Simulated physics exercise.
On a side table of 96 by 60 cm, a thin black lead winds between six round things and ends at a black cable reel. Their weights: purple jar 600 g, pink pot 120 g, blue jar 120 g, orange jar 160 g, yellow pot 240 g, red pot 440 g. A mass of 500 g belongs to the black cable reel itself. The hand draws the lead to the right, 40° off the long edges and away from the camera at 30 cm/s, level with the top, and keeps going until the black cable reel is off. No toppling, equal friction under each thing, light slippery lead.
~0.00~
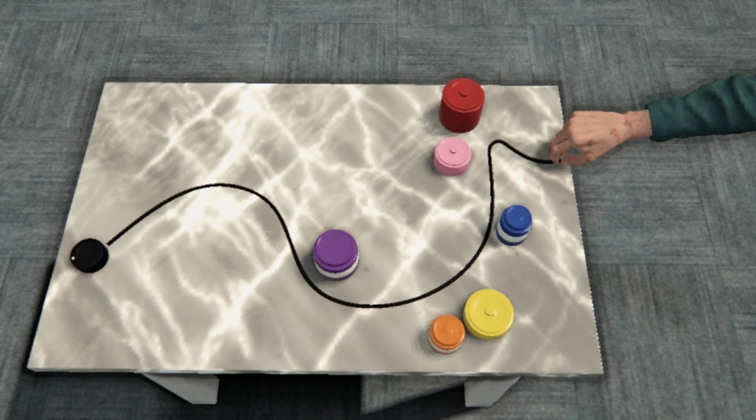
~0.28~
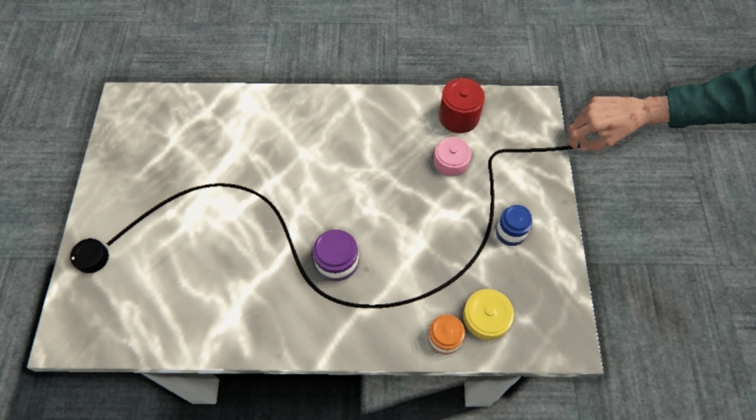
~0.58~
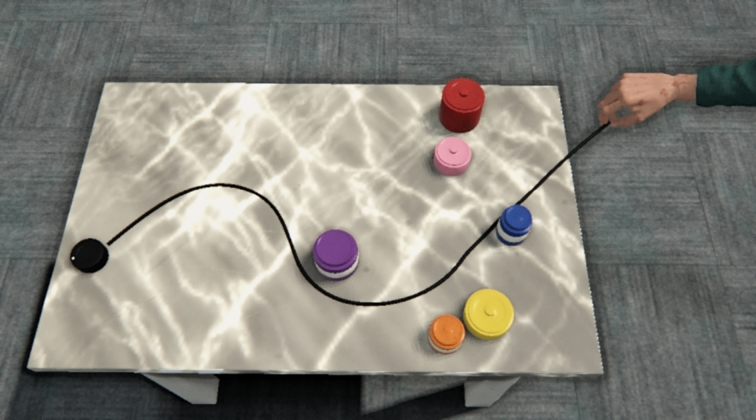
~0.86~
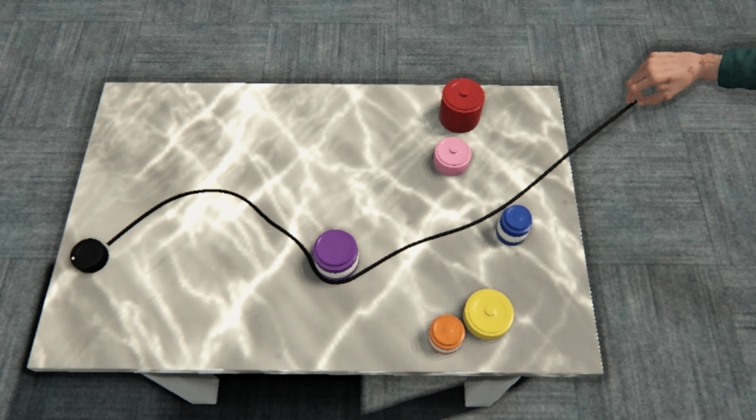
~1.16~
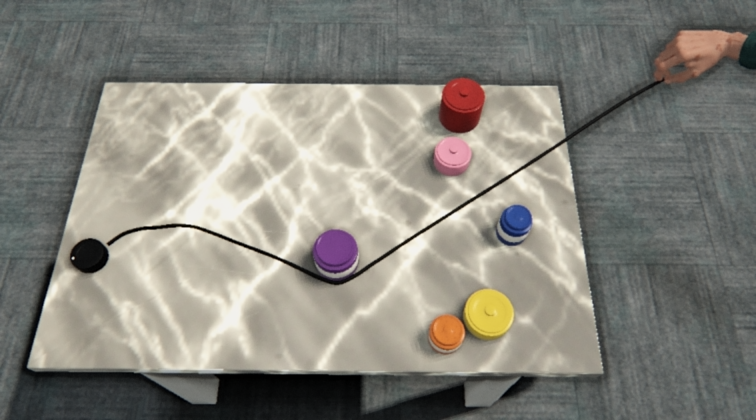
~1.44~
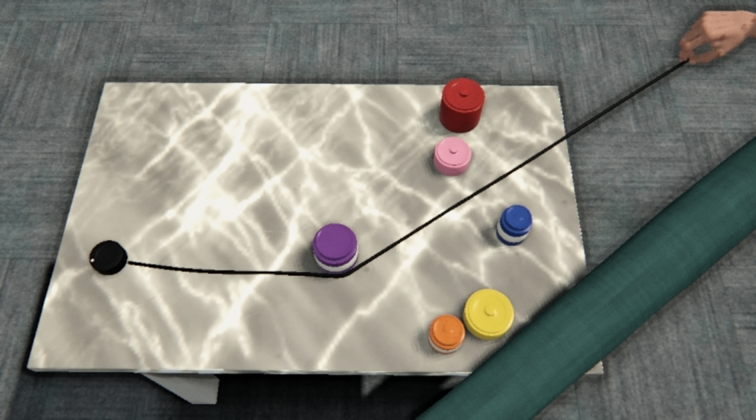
A hand pulled a black cord off to the right across a side table, straightening its curves until it bent tight around the purple jar, and the black reel slid slightly right.
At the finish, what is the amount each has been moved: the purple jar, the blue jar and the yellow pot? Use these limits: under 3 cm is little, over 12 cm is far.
Purple jar moved a medium amount, blue jar moved little, yellow pot moved little.
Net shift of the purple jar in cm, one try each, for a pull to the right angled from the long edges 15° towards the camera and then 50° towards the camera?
First try roughly 2 cm, second try roughly 0 cm.
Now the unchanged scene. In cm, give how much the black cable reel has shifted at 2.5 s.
About 34 cm.
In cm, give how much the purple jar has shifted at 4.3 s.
Roughly 4 cm.
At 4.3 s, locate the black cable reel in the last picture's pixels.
Location, approx.: (532, 152).
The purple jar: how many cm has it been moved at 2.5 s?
Some 2 cm.
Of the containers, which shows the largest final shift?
That would be the purple jar.
At 2.5 s, the black cable reel has slid 35 cm. Moved, purple jar 2 cm.
At 3.4 s, the black cable reel has slid 60 cm. Moved, purple jar 4 cm.
At 4.3 s, the black cable reel has slid 84 cm. Moved, purple jar 4 cm.
At 5.0 s, the black cable reel is off the top. Moved, purple jar 4 cm at (341, 223), blue jar 0 cm at (519, 216), yellow pot 0 cm at (491, 310).
